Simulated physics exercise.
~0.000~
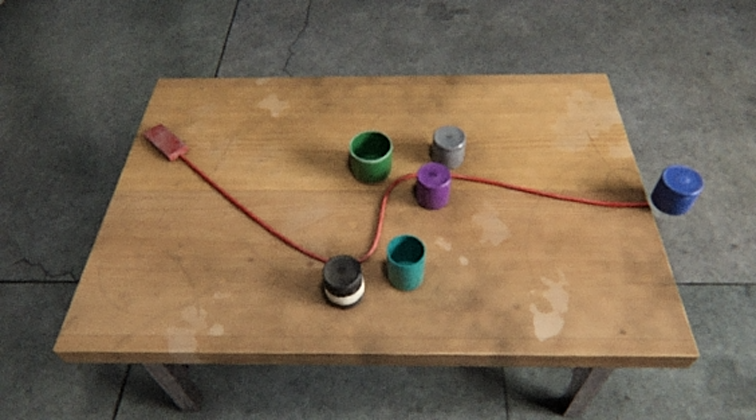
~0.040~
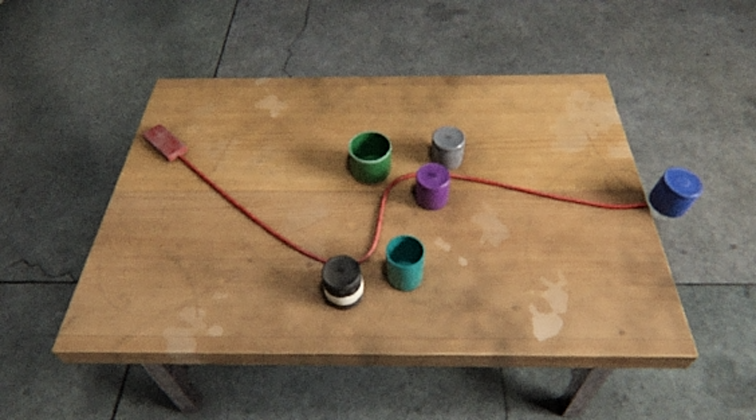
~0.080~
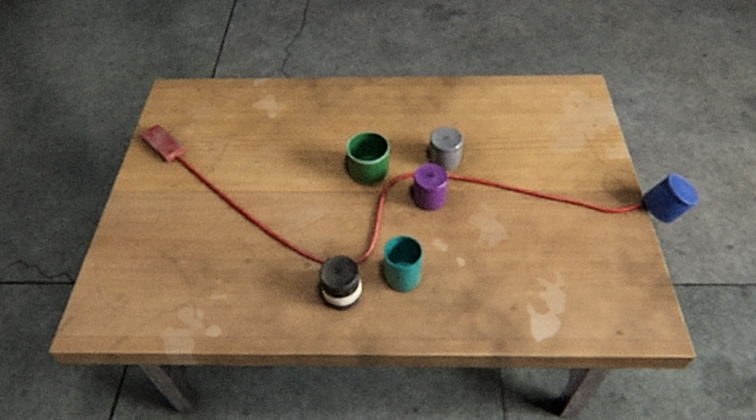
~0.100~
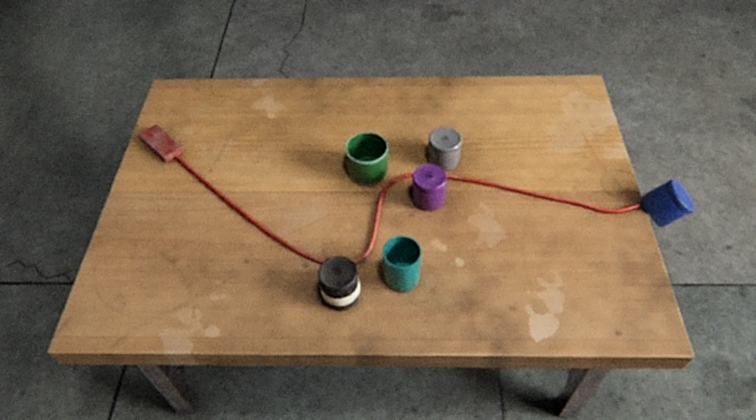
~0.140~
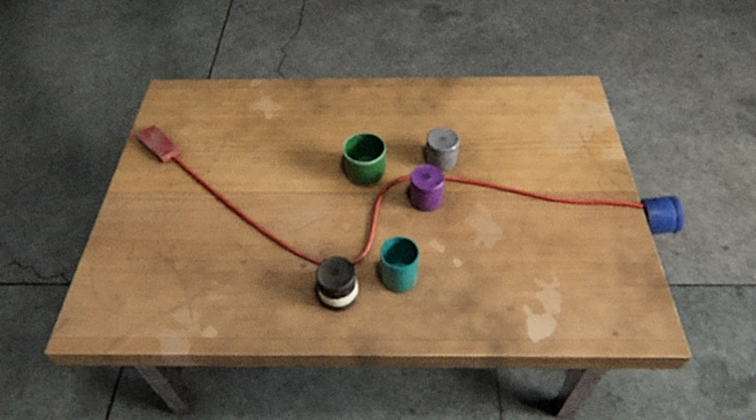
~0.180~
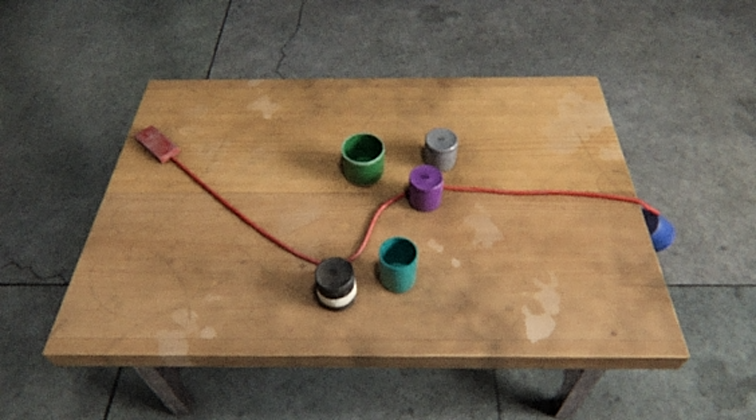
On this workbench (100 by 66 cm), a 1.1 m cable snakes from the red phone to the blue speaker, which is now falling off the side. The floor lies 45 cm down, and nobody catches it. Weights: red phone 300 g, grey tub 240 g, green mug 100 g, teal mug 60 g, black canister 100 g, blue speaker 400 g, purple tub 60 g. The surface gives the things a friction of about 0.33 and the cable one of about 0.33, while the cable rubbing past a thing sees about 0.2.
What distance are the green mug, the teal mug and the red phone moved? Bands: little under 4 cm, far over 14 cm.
Answer: The green mug moves a middling amount, the teal mug is moved little, the red phone is moved far.
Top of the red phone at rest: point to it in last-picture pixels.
It comes to rest at roughly (343, 165).
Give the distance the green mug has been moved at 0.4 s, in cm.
Displacement: Approx. 7 cm.
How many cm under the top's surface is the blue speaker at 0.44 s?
About 40 cm.
By 0.4 s, the cable's tail end at (255, 147); red phone 15 cm off its start, green mug 7 cm off its start, blue speaker over the edge.
By 0.7 s, the cable's tail end at (349, 154); red phone 35 cm off its start, green mug 9 cm off its start, blue speaker over the edge.
By 0.9 s, the cable's tail end at (363, 155); red phone 39 cm off its start at (343, 165), green mug 9 cm off its start at (378, 114), blue speaker over the edge.
By 1.2 s, the cable's tail end at (363, 155); red phone 39 cm off its start, green mug 9 cm off its start, blue speaker over the edge.
By 2.4 s, the cable's tail end at (363, 155); red phone 39 cm off its start at (343, 165), green mug 9 cm off its start at (378, 114), teal mug 0 cm off its start at (399, 252), blue speaker over the edge.
